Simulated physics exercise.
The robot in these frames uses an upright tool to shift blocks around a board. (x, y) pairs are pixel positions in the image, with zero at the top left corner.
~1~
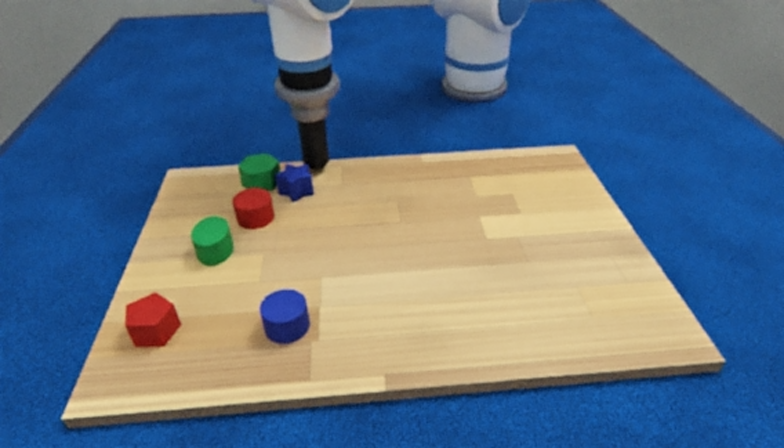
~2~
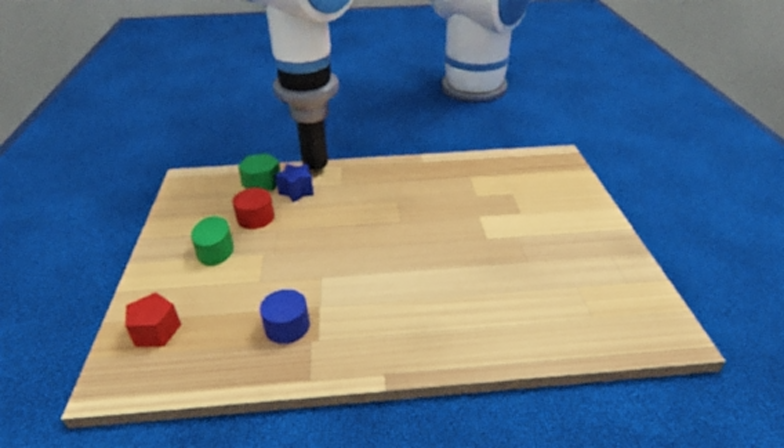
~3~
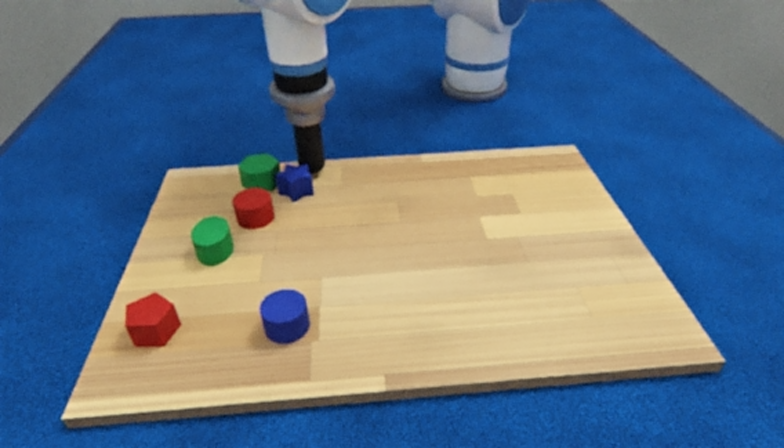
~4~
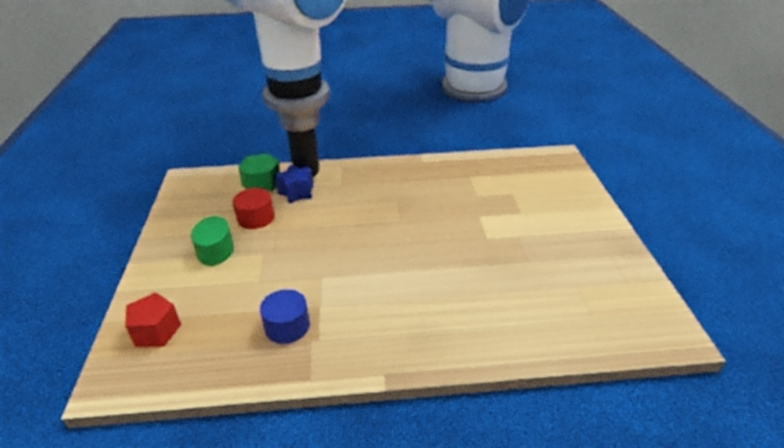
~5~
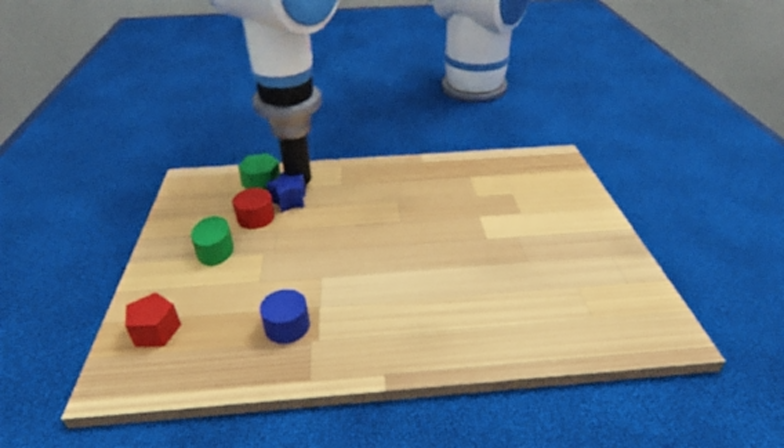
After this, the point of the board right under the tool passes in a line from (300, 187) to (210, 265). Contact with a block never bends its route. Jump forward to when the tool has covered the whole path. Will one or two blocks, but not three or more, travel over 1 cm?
Short answer: No.
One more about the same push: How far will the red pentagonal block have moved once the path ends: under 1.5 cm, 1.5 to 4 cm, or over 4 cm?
The distance will be below 1.5 cm.
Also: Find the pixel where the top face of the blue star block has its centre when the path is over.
Final place: (203, 265).
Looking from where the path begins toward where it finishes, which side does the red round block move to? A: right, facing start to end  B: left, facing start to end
A - right, facing start to end.
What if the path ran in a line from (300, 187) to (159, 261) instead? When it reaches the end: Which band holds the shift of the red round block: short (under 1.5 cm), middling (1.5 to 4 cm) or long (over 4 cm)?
Verdict: More than 4 cm.
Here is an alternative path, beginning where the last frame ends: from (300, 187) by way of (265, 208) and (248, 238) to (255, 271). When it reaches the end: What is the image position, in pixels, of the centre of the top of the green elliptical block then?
Roughly at (145, 278).
On the path given first. One third of the way, tool (272, 204); green elliptical block (194, 242); red round block (224, 219); blue star block (257, 207).
Two thirds of the way, tool (241, 230); green elliptical block (152, 270), turned 60° anticlockwise; red round block (180, 245); blue star block (224, 235).
At the end, tool (208, 258); red pentagonal block not moved; green elliptical block (136, 279), turned 85° anticlockwise; red round block (164, 251); green hexagonal block not moved; blue star block (203, 265), turned 30° anticlockwise.
